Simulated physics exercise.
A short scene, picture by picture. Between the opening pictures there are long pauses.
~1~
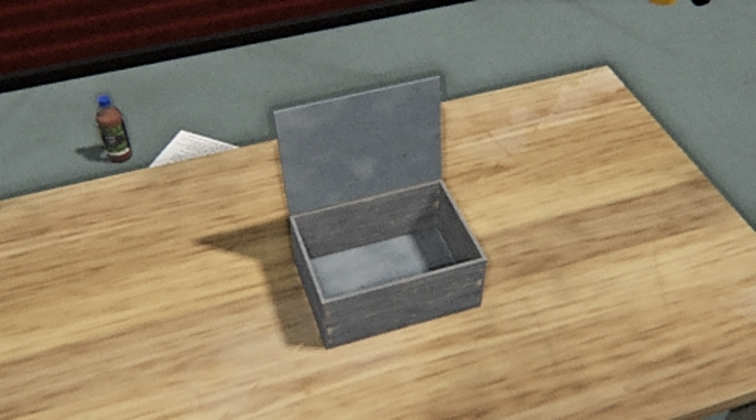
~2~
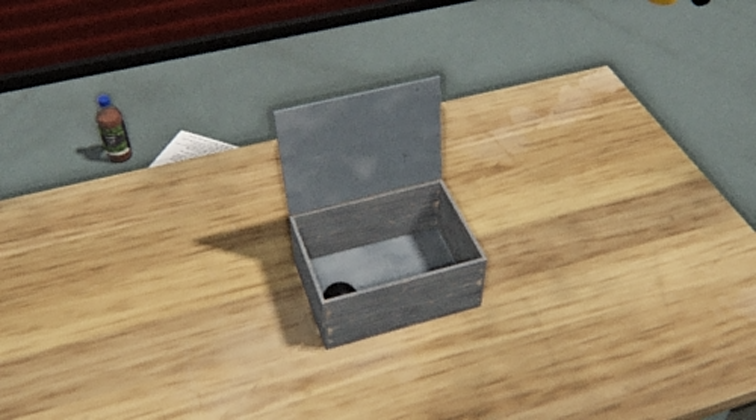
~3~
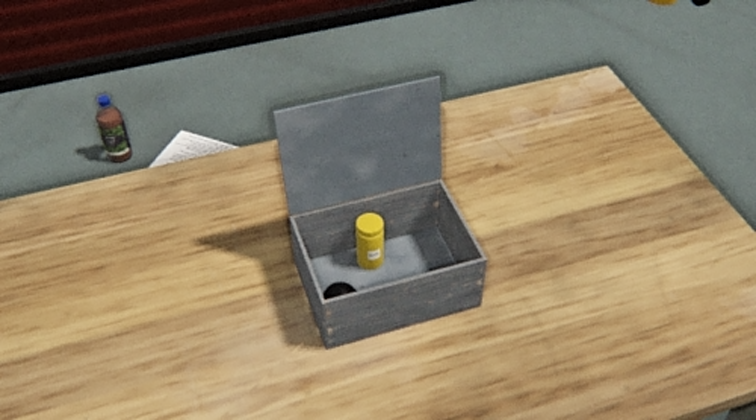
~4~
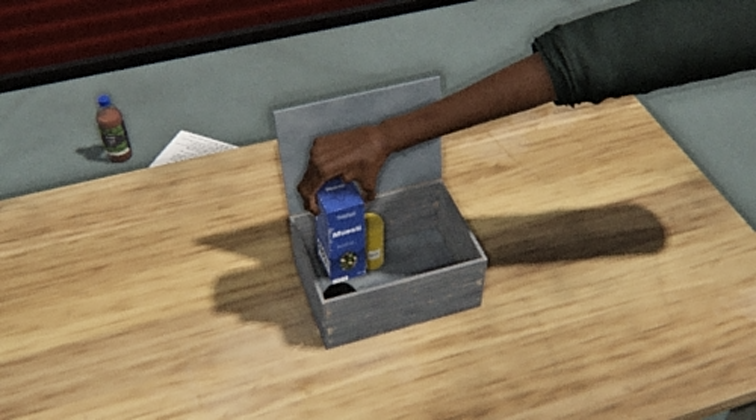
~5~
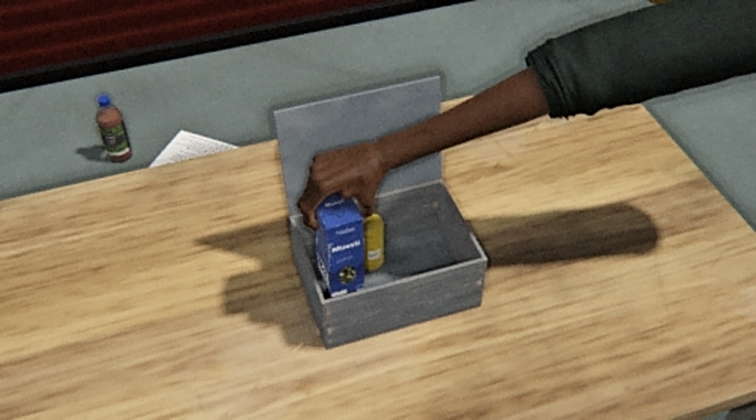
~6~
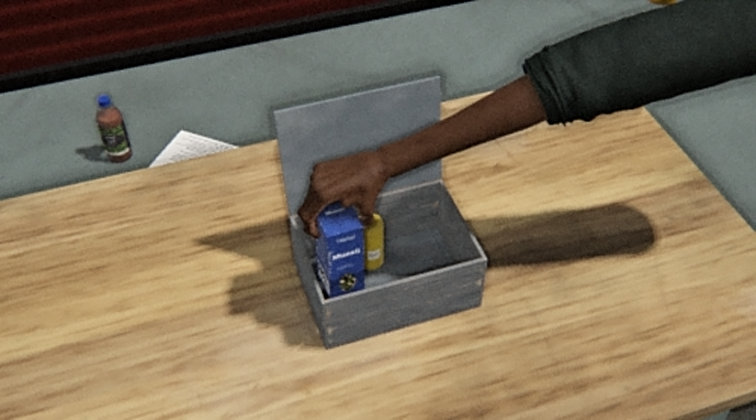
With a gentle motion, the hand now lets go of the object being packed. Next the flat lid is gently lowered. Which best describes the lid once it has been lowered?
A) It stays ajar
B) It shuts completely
Answer: B.
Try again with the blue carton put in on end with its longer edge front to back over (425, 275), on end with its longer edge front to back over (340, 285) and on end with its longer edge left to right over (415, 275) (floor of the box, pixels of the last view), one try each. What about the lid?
On the first go it can't shut, on the second it can't shut, and on the third it can't shut.
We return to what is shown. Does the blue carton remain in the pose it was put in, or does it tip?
Result: It leans over.
Then, 0.80 s on from there, lid starting down; blue carton turned 65° from how it was put near (396, 248); yellow shaker turned 33° from how it was put; black ball shifted a little.
Then, 1.20 s on from there, lid starting down; blue carton on its side near (418, 284); yellow shaker on its side; black ball shifted a little.
Then, 2.00 s on from there, lid 30° above the rim; blue carton on its side near (419, 284); yellow shaker on its side; black ball shifted about its own width.
In the end, lid shut; toppled in the box, yellow shaker and blue carton; moved from the start, black ball. At the end, from the last picture's camera, blue carton near (419, 284).
